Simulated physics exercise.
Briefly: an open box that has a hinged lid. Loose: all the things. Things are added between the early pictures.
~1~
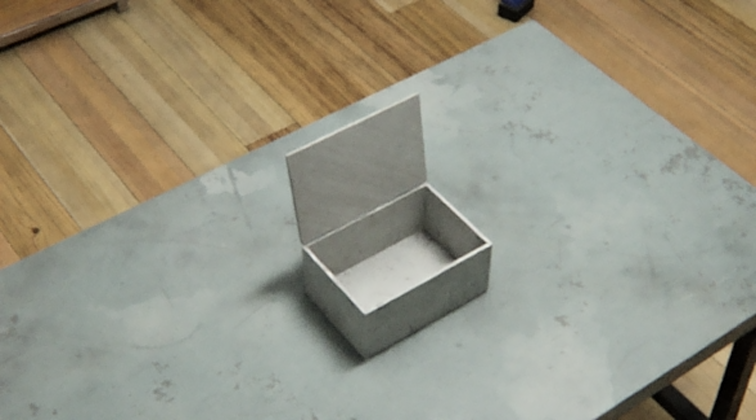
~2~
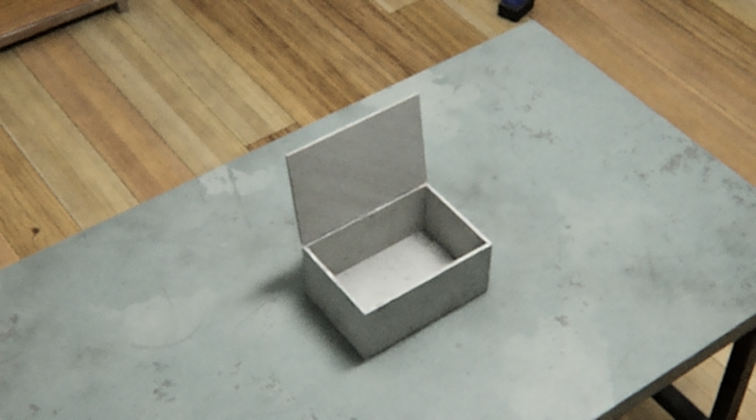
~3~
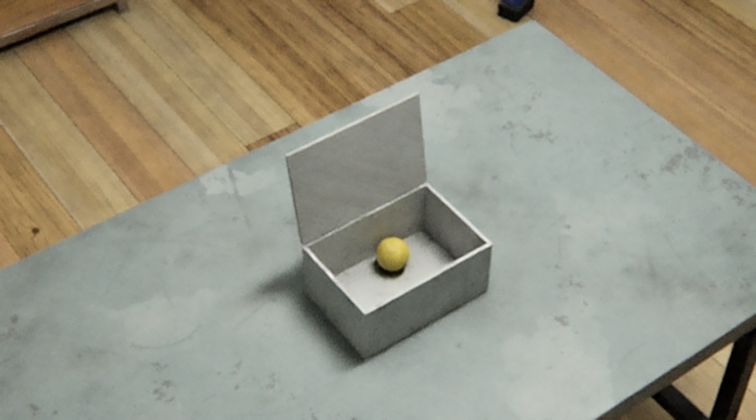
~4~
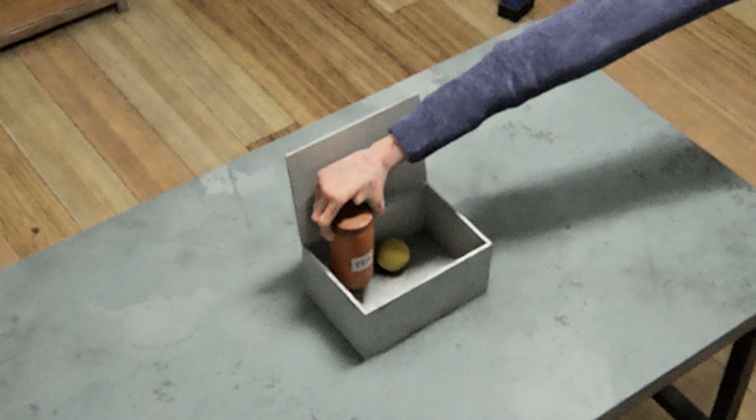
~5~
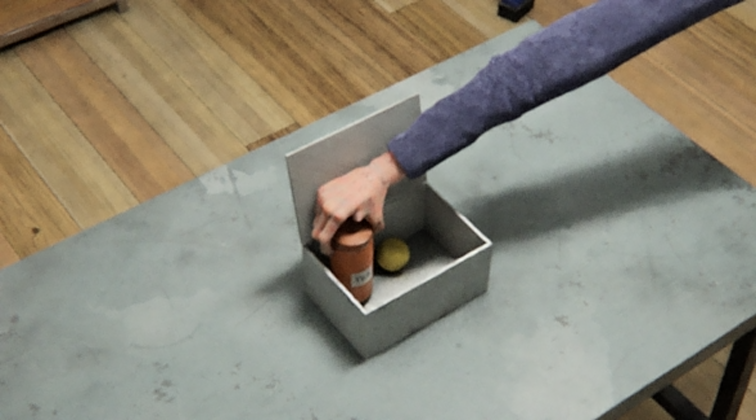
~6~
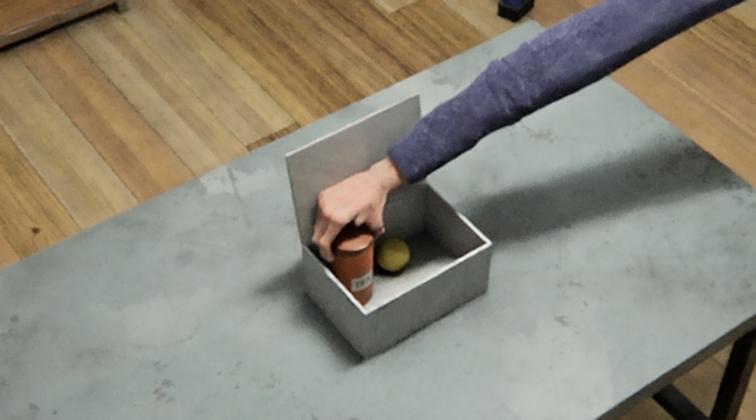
An open gray box with a raised lid sat empty on a table, then a yellow lemon appeared inside, and a hand in a blue sleeve lowered an orange jar in to its left.
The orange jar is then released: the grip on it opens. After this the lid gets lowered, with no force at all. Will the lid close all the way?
Most likely there will be a gap under the lid.
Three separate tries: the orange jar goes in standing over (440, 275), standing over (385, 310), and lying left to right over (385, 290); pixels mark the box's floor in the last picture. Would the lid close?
So: First open, second open, third shut tight.
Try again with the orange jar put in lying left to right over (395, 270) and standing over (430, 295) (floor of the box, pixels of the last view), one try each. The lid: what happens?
Try 1: Lid shut; try 2: Lid not shut.
Then, 0.90 s after the last picture, lid starting down.
Then, 1.20 s after the last picture, lid 86° above the rim.
Then, 1.40 s after the last picture, lid 72° above the rim.
Then, 1.50 s after the last picture, lid 64° above the rim.
At rest, lid 64° above the rim; both in place. Seen from the same camera at the end, orange jar near (352, 265).
